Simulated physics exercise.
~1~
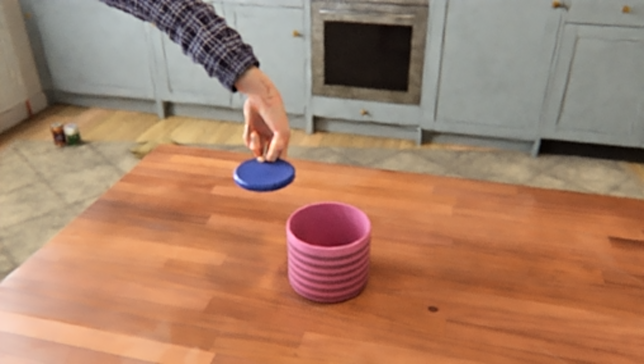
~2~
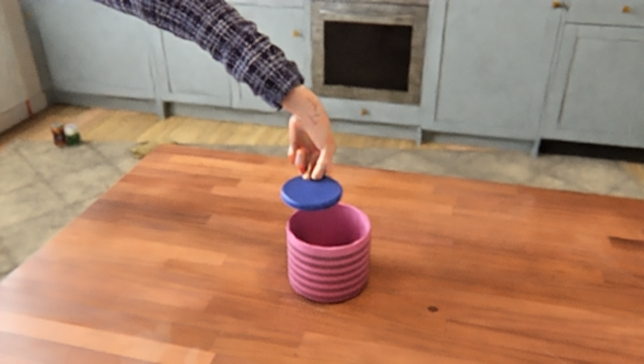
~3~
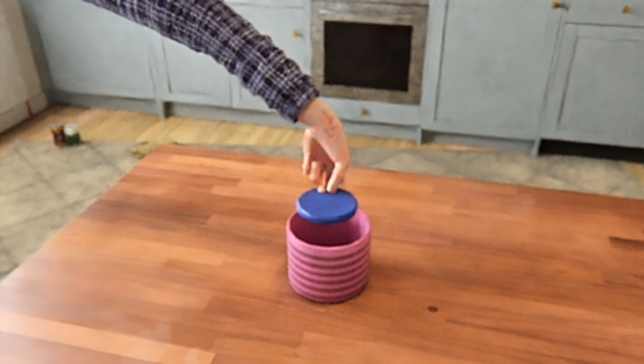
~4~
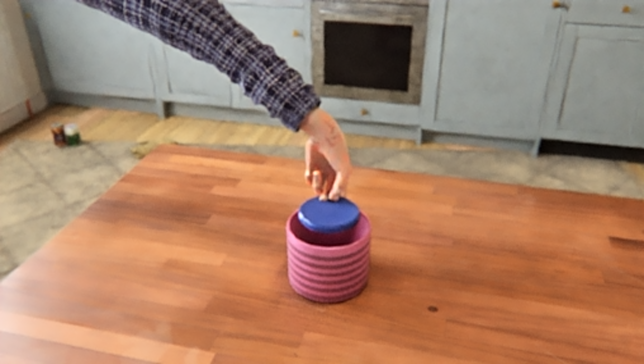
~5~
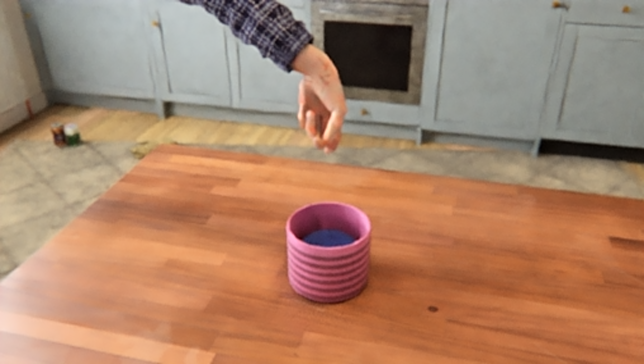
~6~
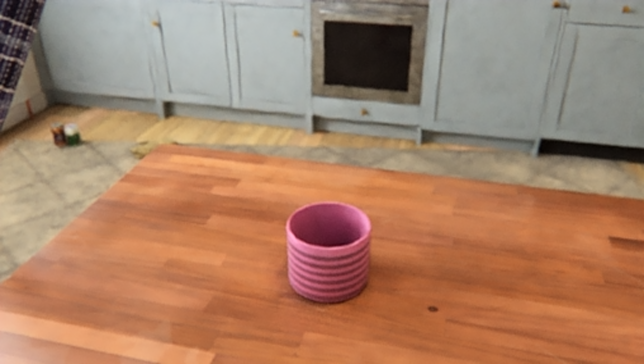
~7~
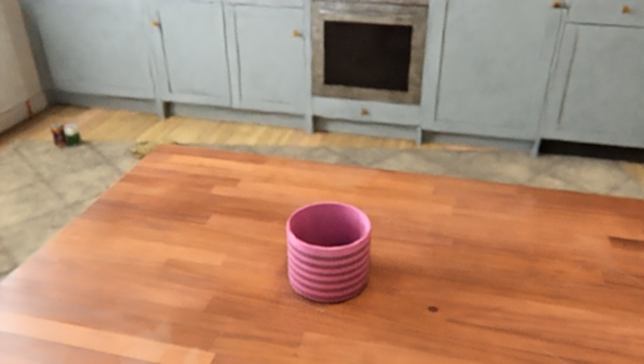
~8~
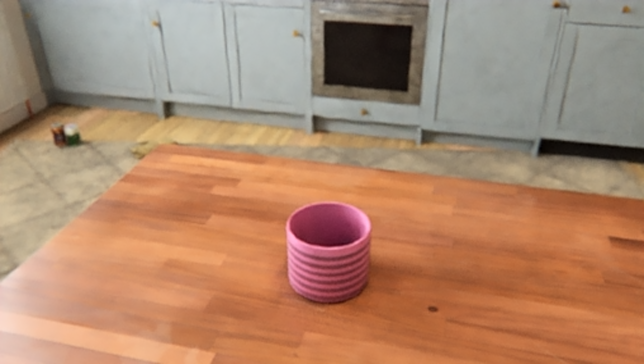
Blue disc being lowered by a hand over a ribbed pink pot on a wooden table, then dropping inside once released.
